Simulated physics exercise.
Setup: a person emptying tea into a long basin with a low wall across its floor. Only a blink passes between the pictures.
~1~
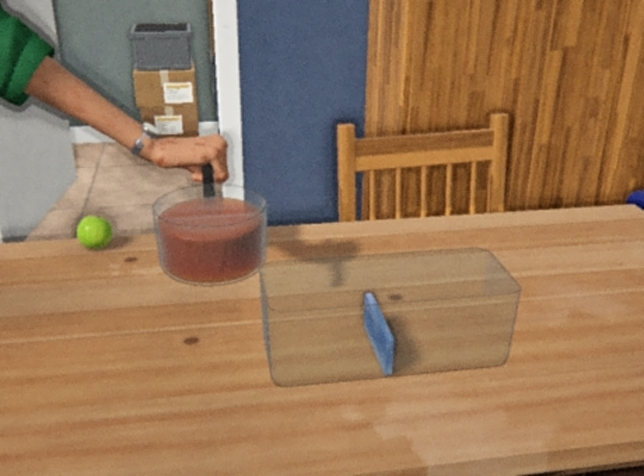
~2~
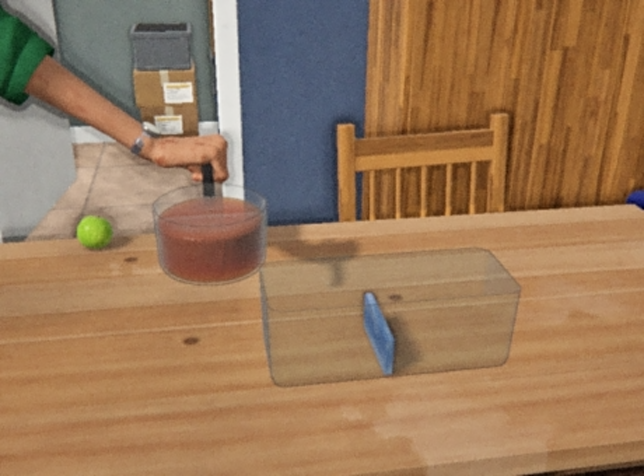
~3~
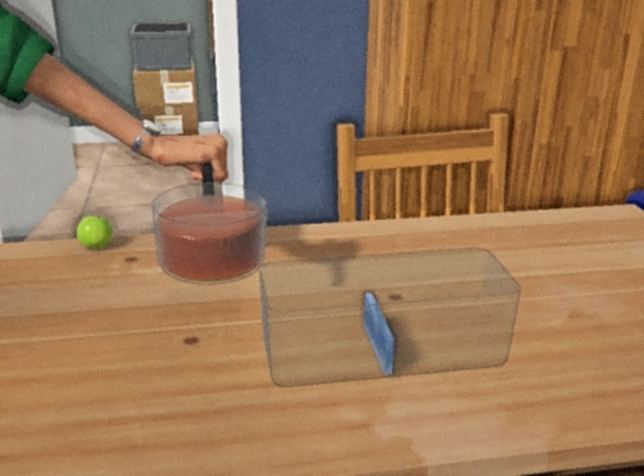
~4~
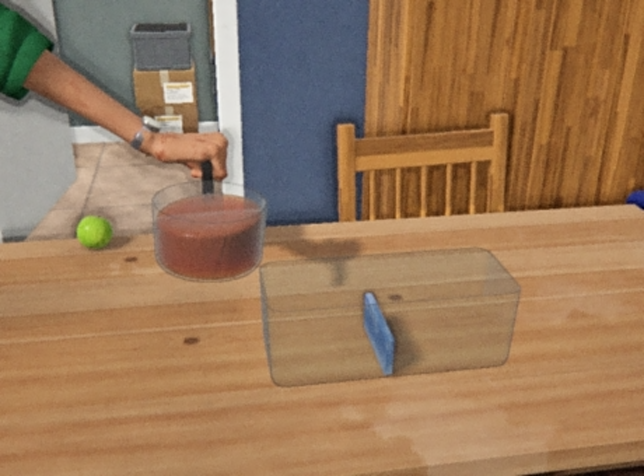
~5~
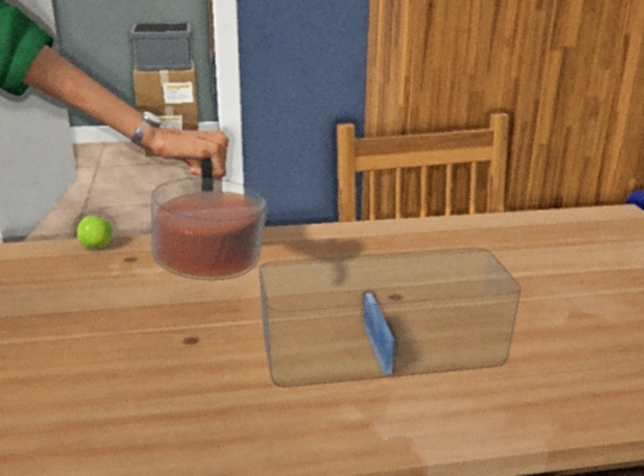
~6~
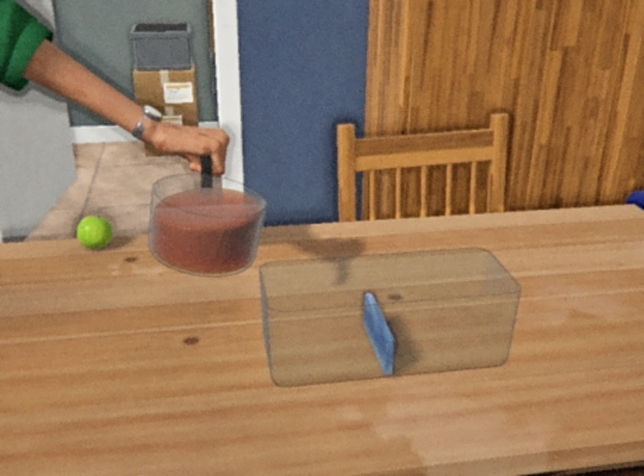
A hand holding a clear round container of reddish-brown tea keeps it almost still above a wooden table, beside a long transparent basin with a low blue wall inside. Then the hand slowly tilts the container slightly to the right, and the tea shifts a little toward its right rim.
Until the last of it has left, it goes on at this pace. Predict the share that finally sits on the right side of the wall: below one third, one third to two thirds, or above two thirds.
Right-side share: Below one third.
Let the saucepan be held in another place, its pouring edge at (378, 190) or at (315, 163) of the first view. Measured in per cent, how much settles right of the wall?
Close to 95 % for the first start and close to 85 % for the second.
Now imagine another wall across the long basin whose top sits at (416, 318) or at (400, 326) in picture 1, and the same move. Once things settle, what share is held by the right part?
Try 1: Some 10 %; try 2: 15 %.
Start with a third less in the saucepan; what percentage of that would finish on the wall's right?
About 5 parts in a hundred, give or take.
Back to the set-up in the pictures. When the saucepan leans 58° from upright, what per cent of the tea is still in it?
I'd put it at some 75 in a hundred.
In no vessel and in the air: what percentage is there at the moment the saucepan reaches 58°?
It's about 20 per cent.
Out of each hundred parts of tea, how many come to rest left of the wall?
I'd put it near 95 per cent.
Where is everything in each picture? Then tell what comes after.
In the first picture, it leans 0°; its right rim is at (266, 203); the tea meets the walls at (156, 218) and (264, 212); the long basin's rim runs from (264, 288) to (504, 270); the wall's top is at (379, 316).
In the second picture, it leans 0°; its right rim is at (266, 203); the tea meets the walls at (157, 218) and (264, 211).
In the third picture, it leans 2°; its right rim is at (266, 203); the tea meets the walls at (156, 218) and (264, 210).
In the fourth picture, it leans 4°; its right rim is at (266, 203); the tea meets the walls at (155, 216) and (262, 208).
In the fifth picture, it leans 7°; its right rim is at (266, 203); the tea meets the walls at (154, 213) and (263, 206).
In the sixth picture, it leans 11°; its right rim is at (266, 203); the tea meets the walls at (154, 209) and (263, 203).
A moment on, the saucepan is tipped part way and 73 per cent is still to pour, 5 is left of the wall and 0 right of it.
Next, the saucepan is tipped on its side and 21 per cent is still to pour, 56 is left of the wall and 1 right of it.
Then the saucepan is tipped on its side and 4 per cent is still to pour, 90 is left of the wall and 1 right of it.
Later the saucepan is tipped on its side and 1 per cent is still to pour, 94 is left of the wall and 4 right of it.
In the end 95 per cent lies left of the wall, 4 right of it and 1 outside.
